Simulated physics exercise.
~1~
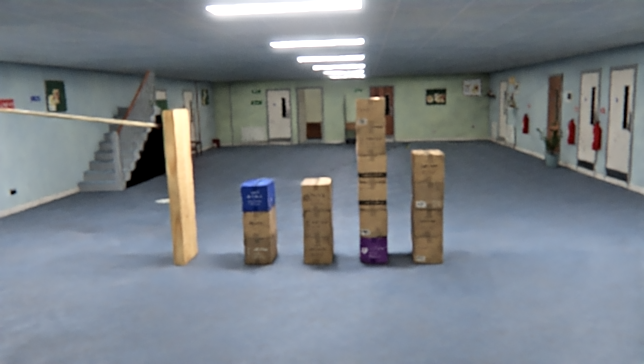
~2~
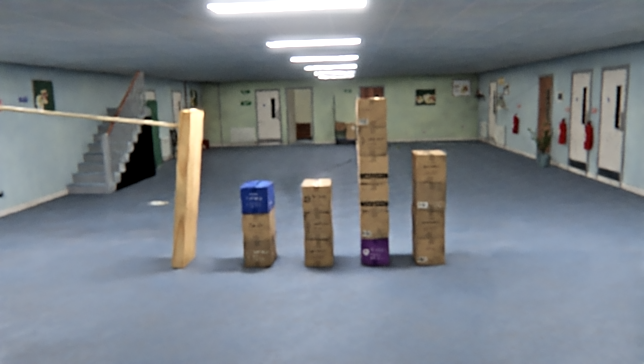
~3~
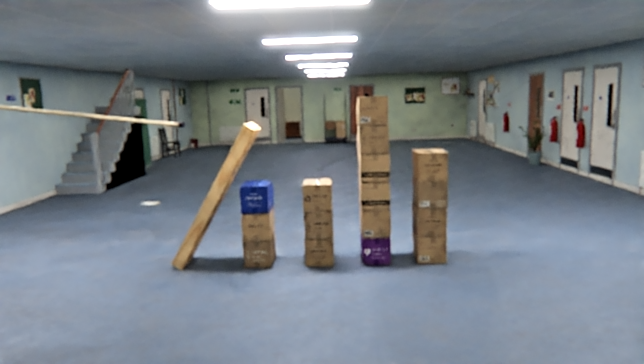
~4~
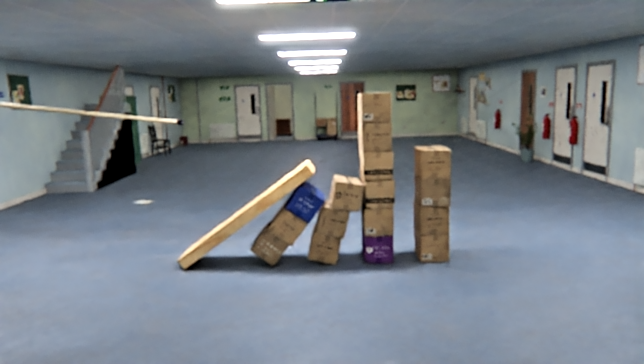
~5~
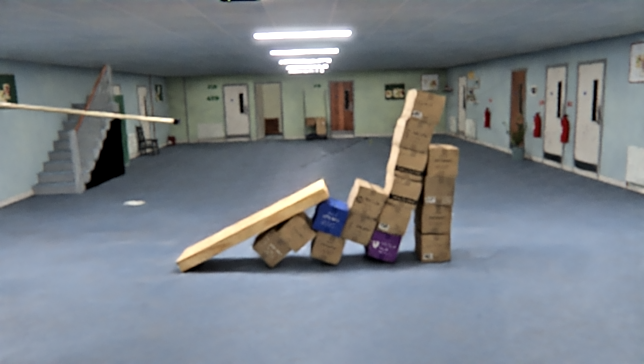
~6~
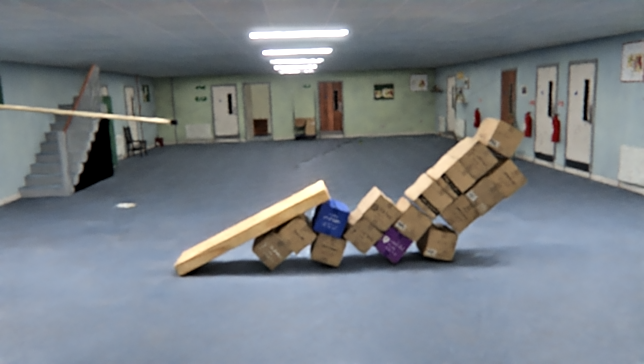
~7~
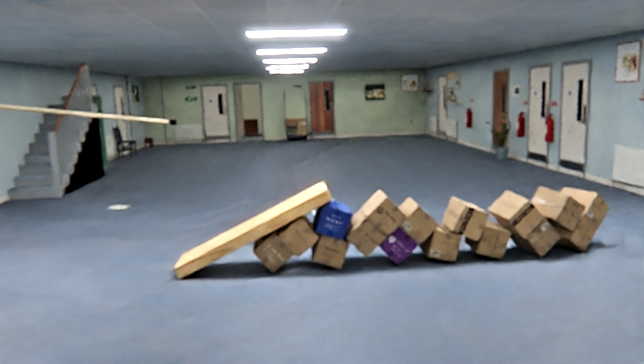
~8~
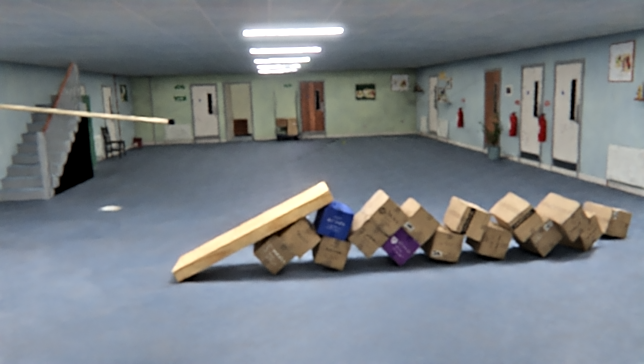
We see a wooden board standing at the left of a row of four carton stacks in a large hall. The board tips right into the stacks, which topple one after another, leaving the board leaning on a jumbled line of cartons stretching to the right.
